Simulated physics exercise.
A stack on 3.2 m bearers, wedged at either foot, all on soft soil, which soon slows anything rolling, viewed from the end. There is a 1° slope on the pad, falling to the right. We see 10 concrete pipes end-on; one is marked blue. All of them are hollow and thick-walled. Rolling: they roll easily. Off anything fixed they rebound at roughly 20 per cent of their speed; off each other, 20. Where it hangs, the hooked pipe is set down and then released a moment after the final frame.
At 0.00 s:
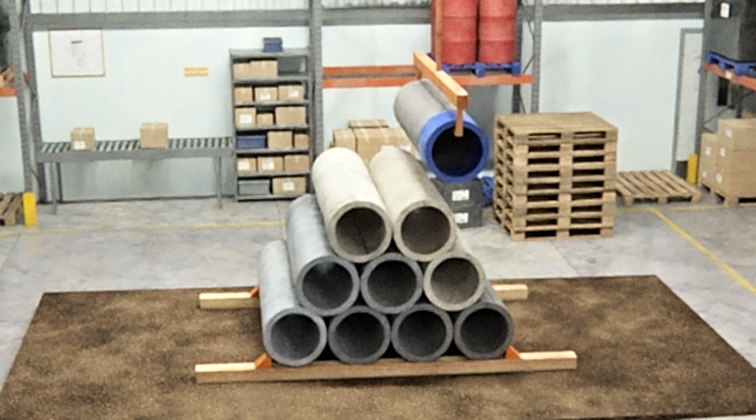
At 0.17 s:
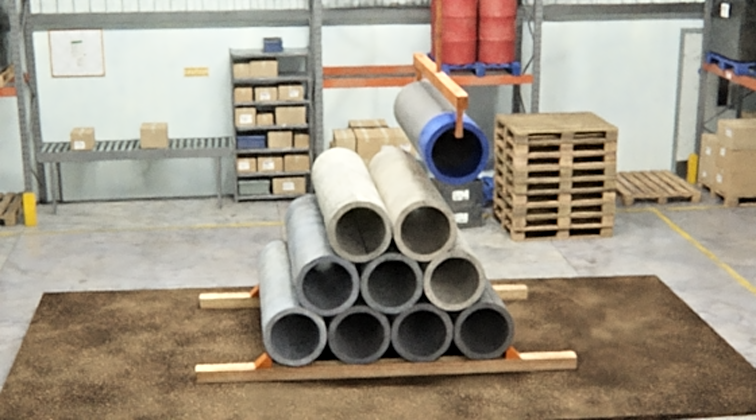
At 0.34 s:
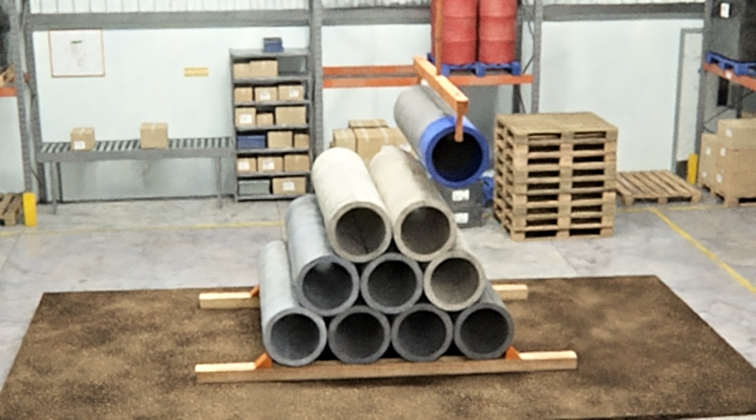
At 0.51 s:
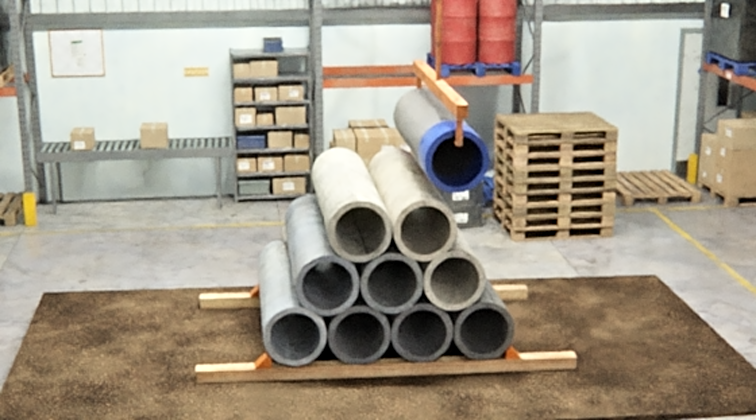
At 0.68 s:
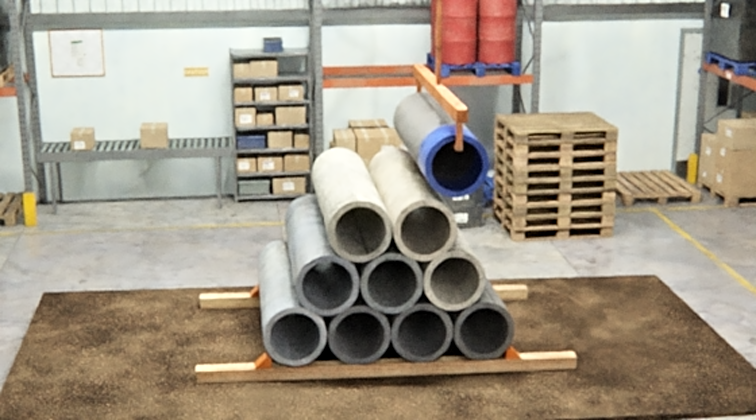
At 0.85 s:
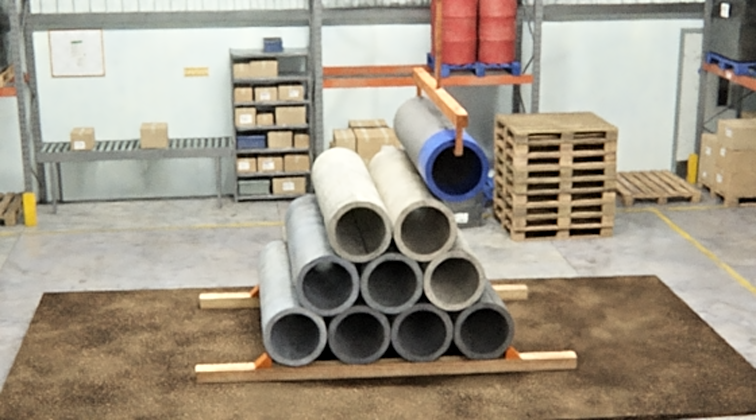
A blue-rimmed pipe hanging from an orange hook lowered slowly, a short way, beside the top right of a stack of concrete pipes, while the stacked pipes on their wooden bearers stayed still.
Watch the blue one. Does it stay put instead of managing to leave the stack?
No, it goes.
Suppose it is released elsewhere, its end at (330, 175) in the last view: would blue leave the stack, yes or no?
Blue? Yes, it will, then.
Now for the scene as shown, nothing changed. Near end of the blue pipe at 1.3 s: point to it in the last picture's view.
Its near end sits close to (479, 195).
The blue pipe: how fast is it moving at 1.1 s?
Speed approx. 0.6 m/s.
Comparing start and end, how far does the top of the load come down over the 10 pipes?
About 65 cm.
After 1.1 s, blue is up on others, 45 cm inside the right chock, rolling right; 0 past a chock so far.
After 1.3 s, blue is up on others, 30 cm inside the right chock, rolling right; 0 past a chock so far.
After 1.5 s, blue is up on others, 10 cm inside the right chock, rolling right; 0 past a chock so far.
After 1.7 s, blue is beyond the right chock, rolling right; 1 past a chock so far.
At rest (3.0 s), blue is beyond the right chock; 1 past a chock so far.
